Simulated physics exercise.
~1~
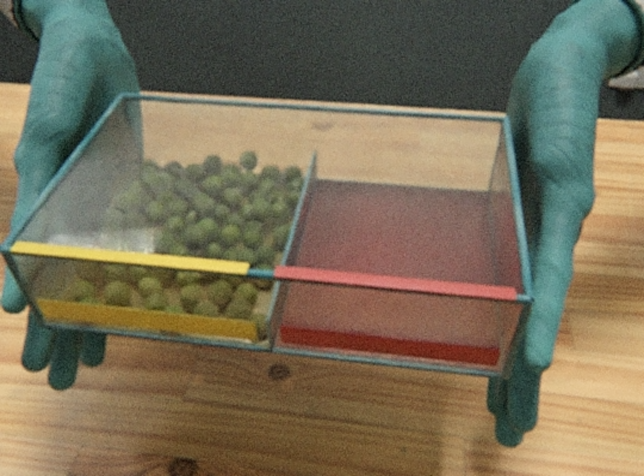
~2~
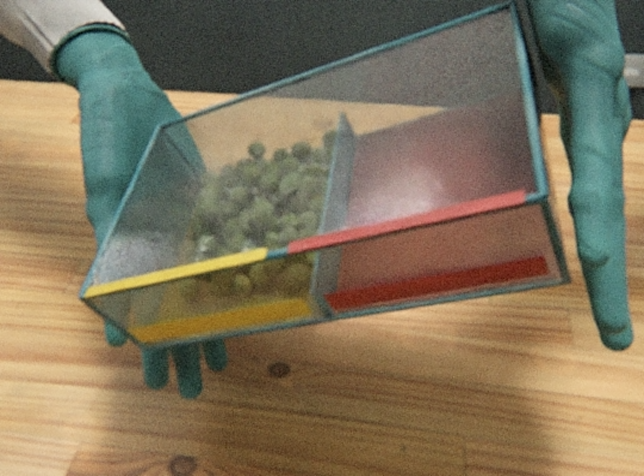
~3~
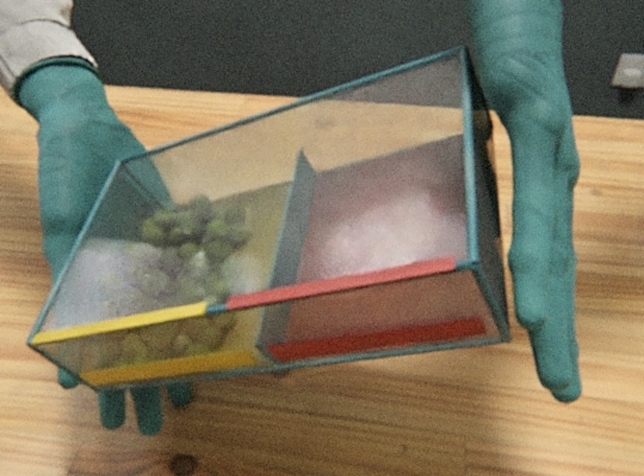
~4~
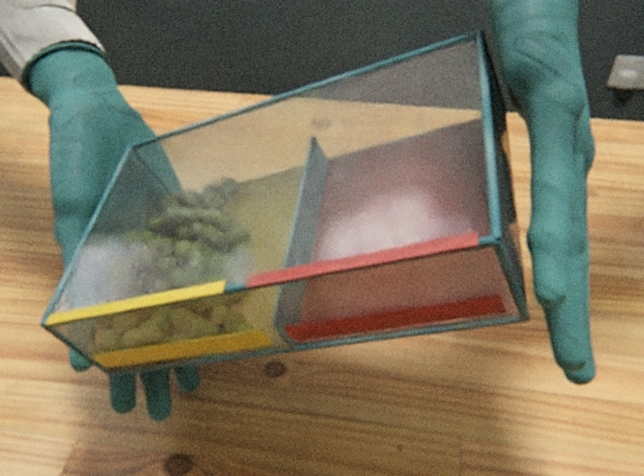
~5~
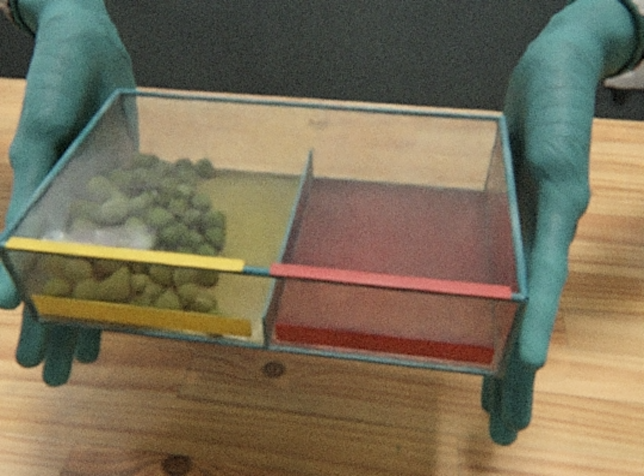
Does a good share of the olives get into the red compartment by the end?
No, the red compartment is empty at the end. The olives are all in the yellow compartment on the left.
